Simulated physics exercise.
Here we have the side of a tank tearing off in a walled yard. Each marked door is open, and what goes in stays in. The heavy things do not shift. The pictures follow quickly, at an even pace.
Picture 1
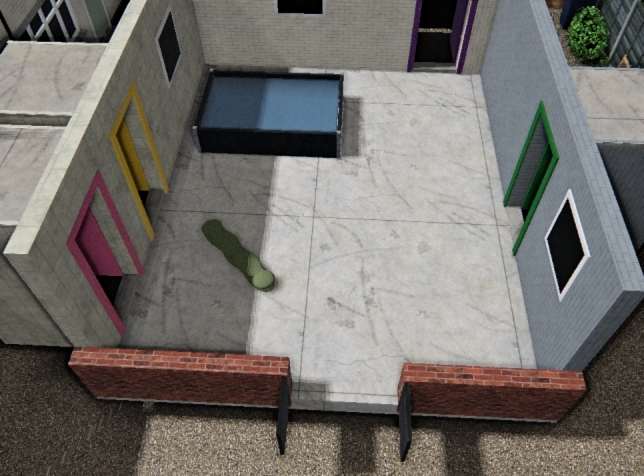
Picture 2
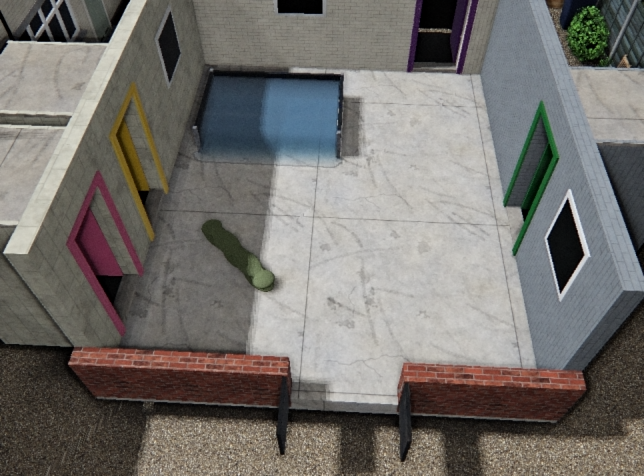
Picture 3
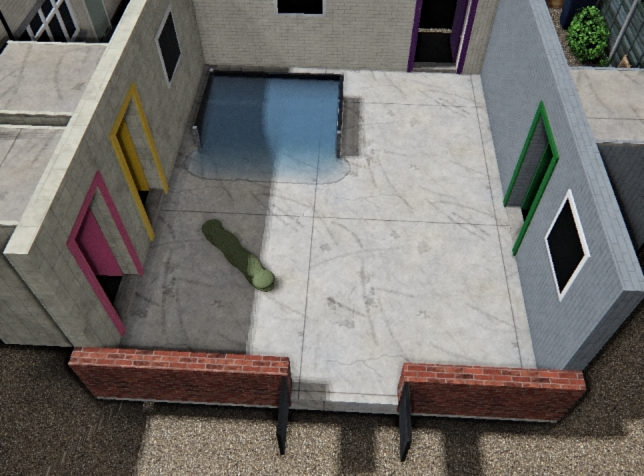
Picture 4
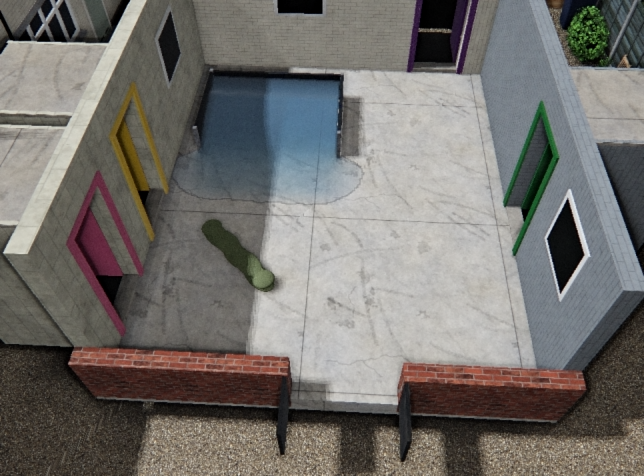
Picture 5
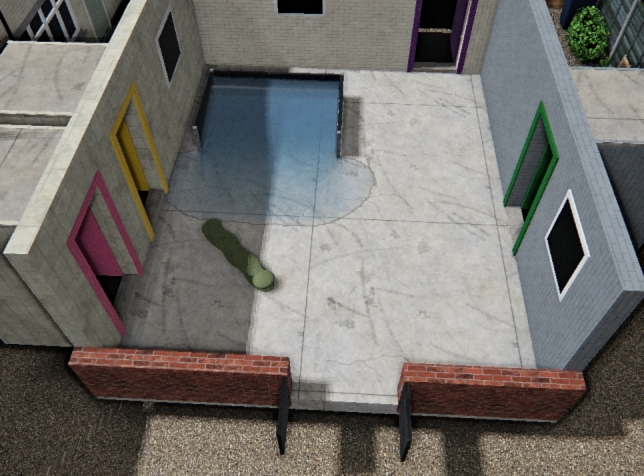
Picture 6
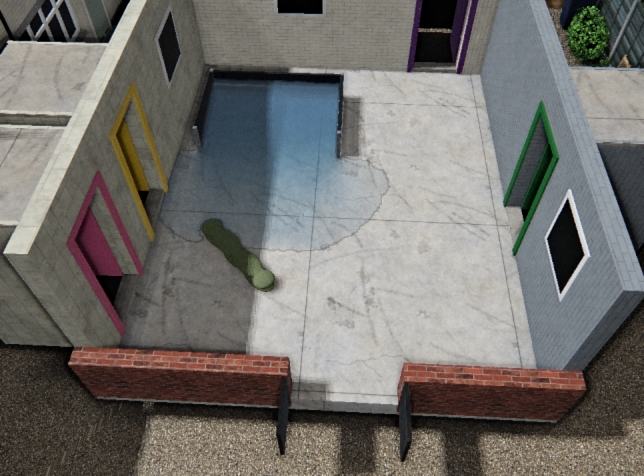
A walled yard with a pale concrete floor is seen from high above, its front edged by two low red-brick walls with a gap between them. A dark-rimmed tank of blue water sits at the back left, with pink and yellow doorways left, a green one right, and a long green shape on the floor. The tank's near side gives way and water spreads forward and rightward, reaching the green shape, while the camera stays still.
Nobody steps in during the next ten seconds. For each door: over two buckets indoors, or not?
The purple door admits no more than that; the yellow door admits no more than that; the pink door admits no more than that; the green door lets in a lot.
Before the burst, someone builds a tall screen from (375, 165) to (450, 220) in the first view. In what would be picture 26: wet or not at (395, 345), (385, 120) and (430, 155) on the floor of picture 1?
As listed: Flooded, no water, not flooded.
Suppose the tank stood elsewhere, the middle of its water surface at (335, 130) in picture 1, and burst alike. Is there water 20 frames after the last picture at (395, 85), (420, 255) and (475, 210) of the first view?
One after the other: Free of water, covered, dry.
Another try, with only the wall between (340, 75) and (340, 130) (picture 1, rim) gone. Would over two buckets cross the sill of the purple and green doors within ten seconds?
Then: The purple one goes over; the green one lets more in.
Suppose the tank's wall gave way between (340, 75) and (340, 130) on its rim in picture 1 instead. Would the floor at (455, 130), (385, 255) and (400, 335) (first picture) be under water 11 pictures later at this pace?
As listed: Covered, dry, free of water.
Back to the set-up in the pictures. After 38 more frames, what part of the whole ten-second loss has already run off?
Roughly 65 per cent.
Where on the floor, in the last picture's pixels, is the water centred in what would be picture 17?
I would point to (273, 208).
A moment on, water covers 30 % of the floor; the purple door not reached, the yellow door wet at the sill, nothing in, the pink door wet at the sill, nothing in, the green door not reached.
Next, water covers 50 % of the floor; the purple door not reached, the yellow door wet at the sill, nothing in, the pink door wet at the sill, nothing in, the green door not reached.
Then, water covers 55 % of the floor; the purple door not reached, the yellow door under two buckets in, the pink door under two buckets in, the green door wet at the sill, nothing in.
Later, water covers 70 % of the floor; the purple door not reached, the yellow door under two buckets in, the pink door under two buckets in, the green door under two buckets in.
In the end, water covers 85 % of the floor; the purple door wet at the sill, nothing in, the yellow door under two buckets in, the pink door under two buckets in, the green door over two buckets in.
